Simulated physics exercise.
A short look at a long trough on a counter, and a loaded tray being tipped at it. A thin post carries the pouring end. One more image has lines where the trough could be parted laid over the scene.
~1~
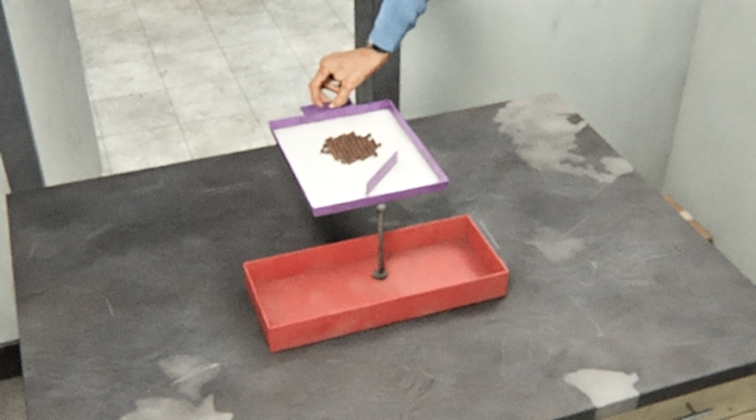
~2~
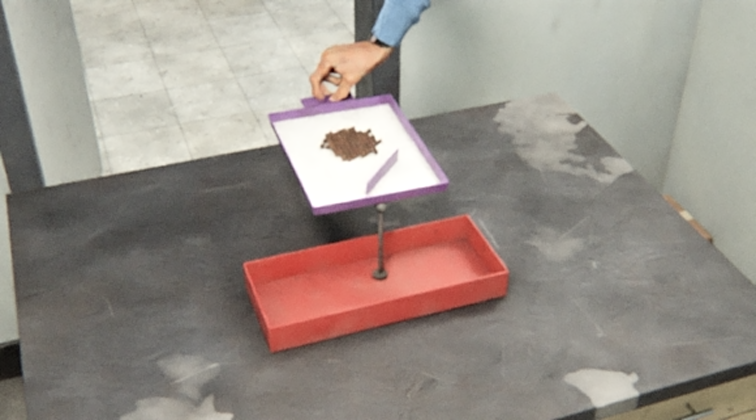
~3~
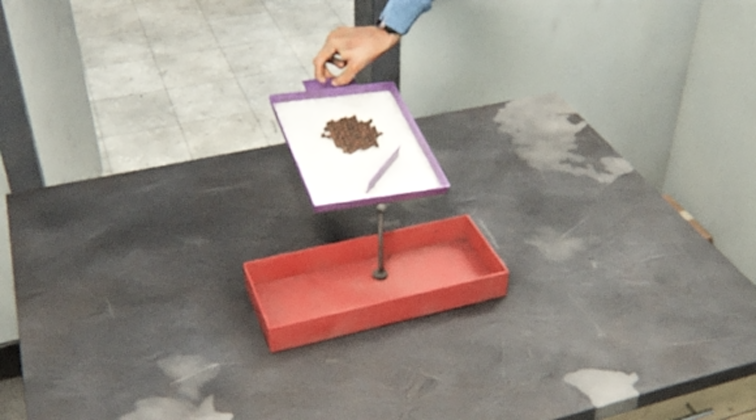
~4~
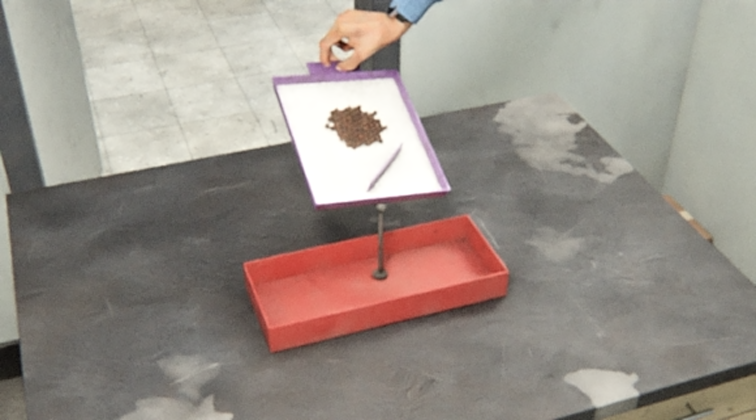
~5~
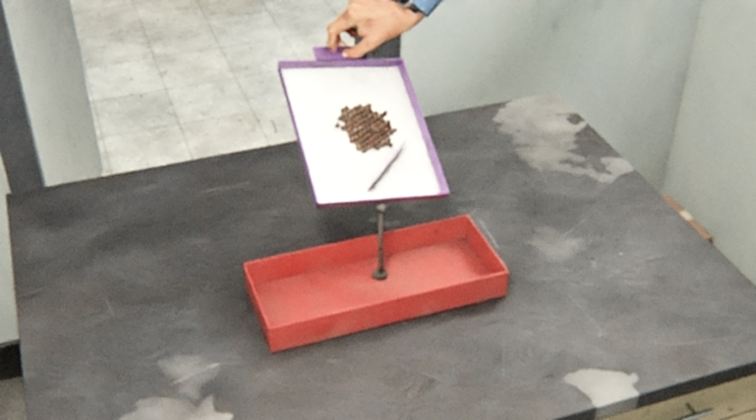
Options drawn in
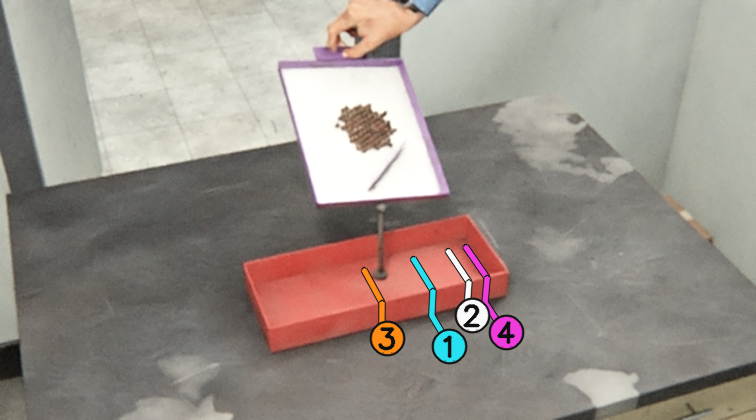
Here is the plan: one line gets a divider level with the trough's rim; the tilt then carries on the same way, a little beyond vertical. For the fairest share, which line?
1 works best here.
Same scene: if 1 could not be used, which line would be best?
It is 2.
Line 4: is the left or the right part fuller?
More lands on the left.
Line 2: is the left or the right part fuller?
More lands on the left.
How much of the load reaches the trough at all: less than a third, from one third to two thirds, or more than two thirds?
About that: More than two thirds.
On the marked copy, line 1 crosses the front rim at (432, 290); line 2 crosses the front rim at (468, 281); line 3 crosses the front rim at (381, 302); line 4 crosses the front rim at (486, 277).
With 1, of what is caught, close to half on the left of the divider, close to half on the right.
With 2, of what is caught, the bulk on the left of the divider, a small share on the right.
With 3, of what is caught, none at all on the left of the divider, the whole lot on the right.
With 4, of what is caught, all but a few on the left of the divider, only a few on the right.
